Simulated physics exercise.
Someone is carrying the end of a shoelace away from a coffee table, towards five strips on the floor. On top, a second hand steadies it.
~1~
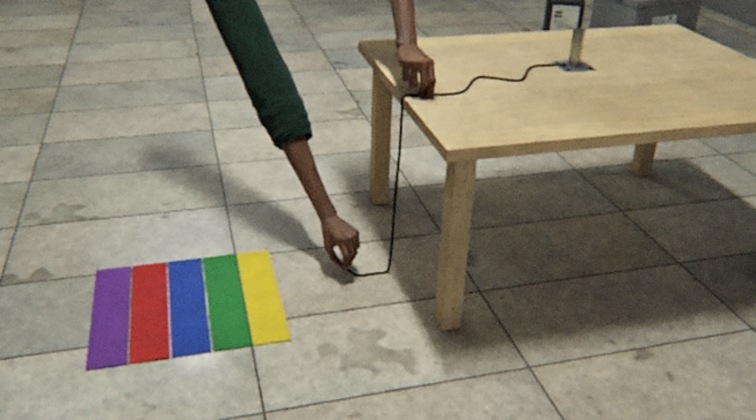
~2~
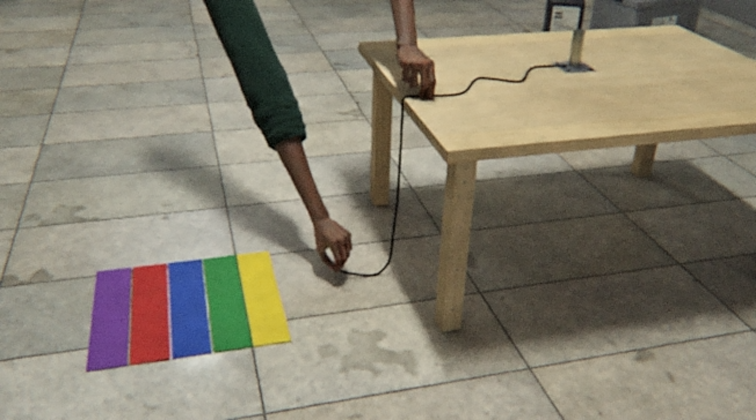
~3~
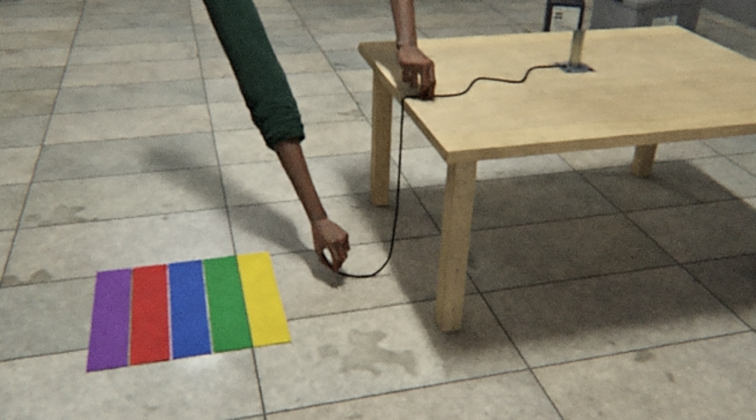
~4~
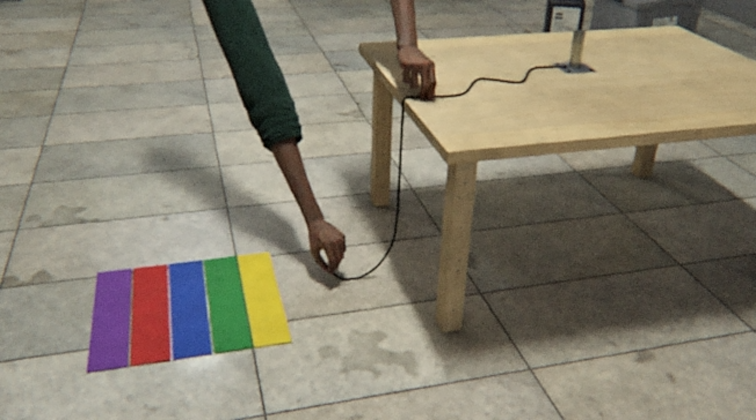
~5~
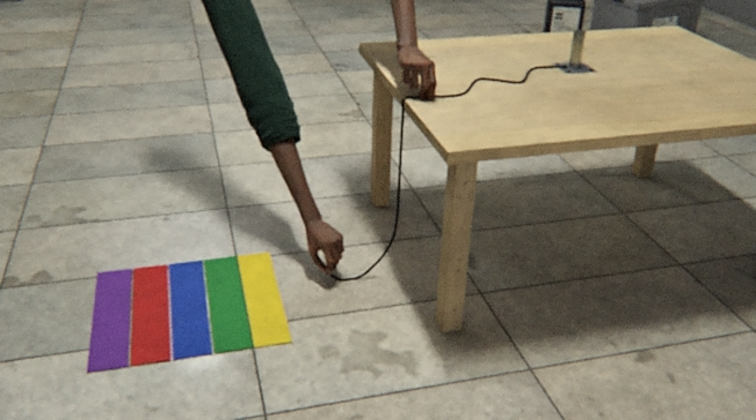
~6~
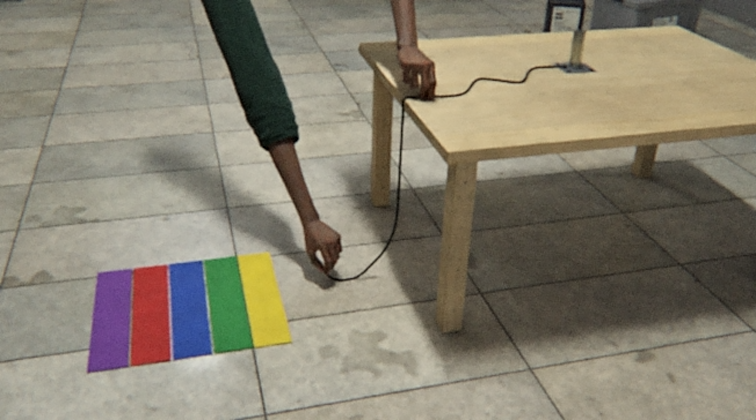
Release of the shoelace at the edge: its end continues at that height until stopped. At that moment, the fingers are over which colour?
Over the blue one.
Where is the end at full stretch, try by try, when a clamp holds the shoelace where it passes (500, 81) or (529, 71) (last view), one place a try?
The two answers, in sequence: (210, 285) and (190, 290).
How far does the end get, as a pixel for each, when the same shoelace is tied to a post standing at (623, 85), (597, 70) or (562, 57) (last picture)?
About (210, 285), then (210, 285), then (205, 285).
Soon after, end near (251, 280); over yellow.
Then, end near (209, 285); over green.
At full stretch, end near (183, 289); over blue. Over blue.
